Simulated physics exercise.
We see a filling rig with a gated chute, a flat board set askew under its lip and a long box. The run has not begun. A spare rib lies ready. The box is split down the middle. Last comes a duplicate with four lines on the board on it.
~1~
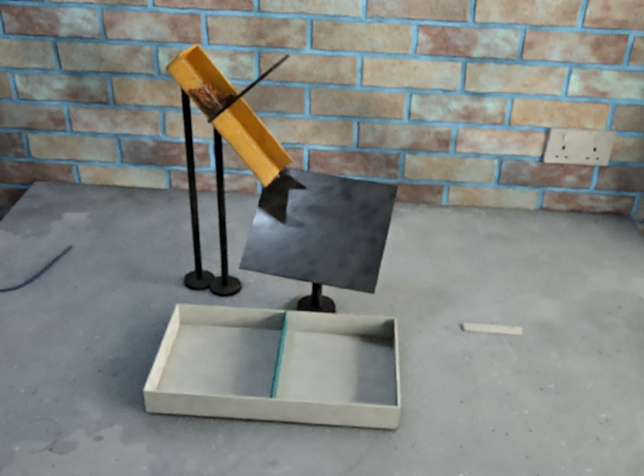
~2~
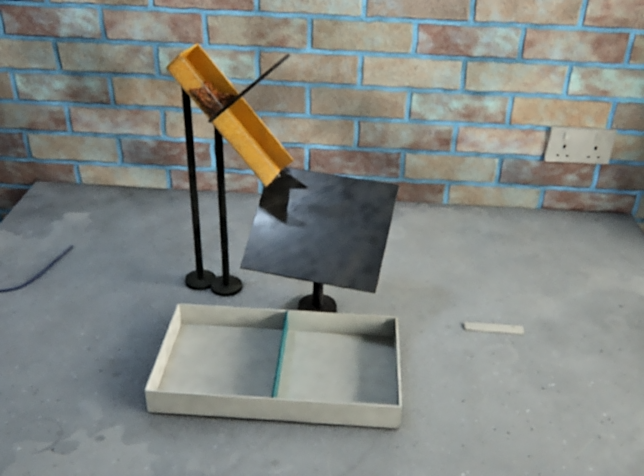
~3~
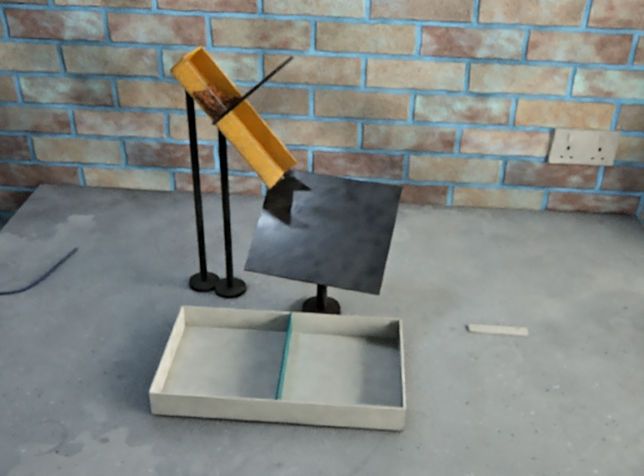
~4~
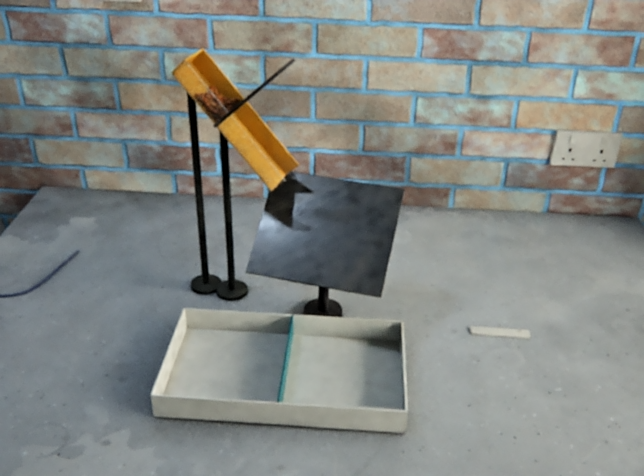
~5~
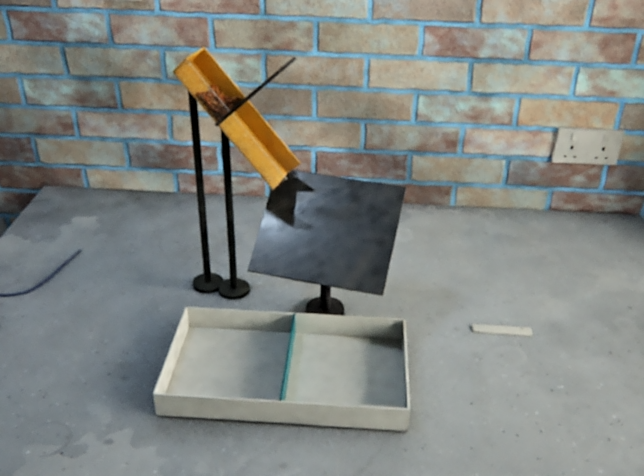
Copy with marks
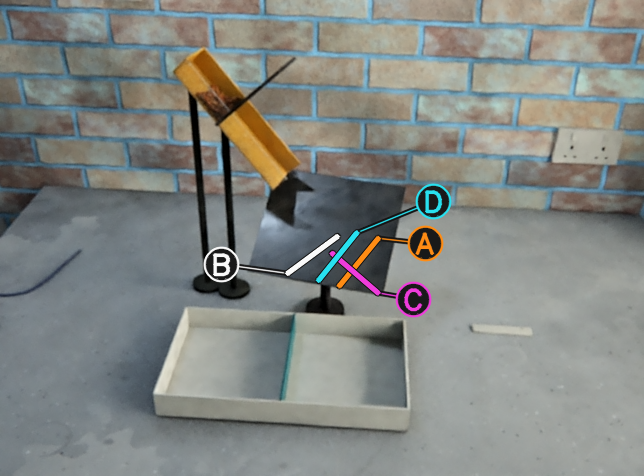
Yellow chute on black stands sitting motionless above a tilted dark board and a divided box, the view shifting very slightly.
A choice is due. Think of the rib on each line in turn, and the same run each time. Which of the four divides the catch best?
Choose D.
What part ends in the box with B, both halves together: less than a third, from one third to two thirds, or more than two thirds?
It is more than two thirds.
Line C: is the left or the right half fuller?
More lands on the right.
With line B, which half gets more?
The left half.
On the marked copy, line A from (378, 238) to (339, 285); line B from (337, 236) to (287, 273); line C from (332, 253) to (377, 292); line D from (356, 232) to (318, 280).
Choosing A, of what is caught, about a quarter in the left half, most in the right.
Choosing B, of what is caught, most in the left half, about a quarter in the right.
Choosing C, of what is caught, a small part in the left half, most in the right.
Choosing D, of what is caught, about two thirds in the left half, about a third in the right.
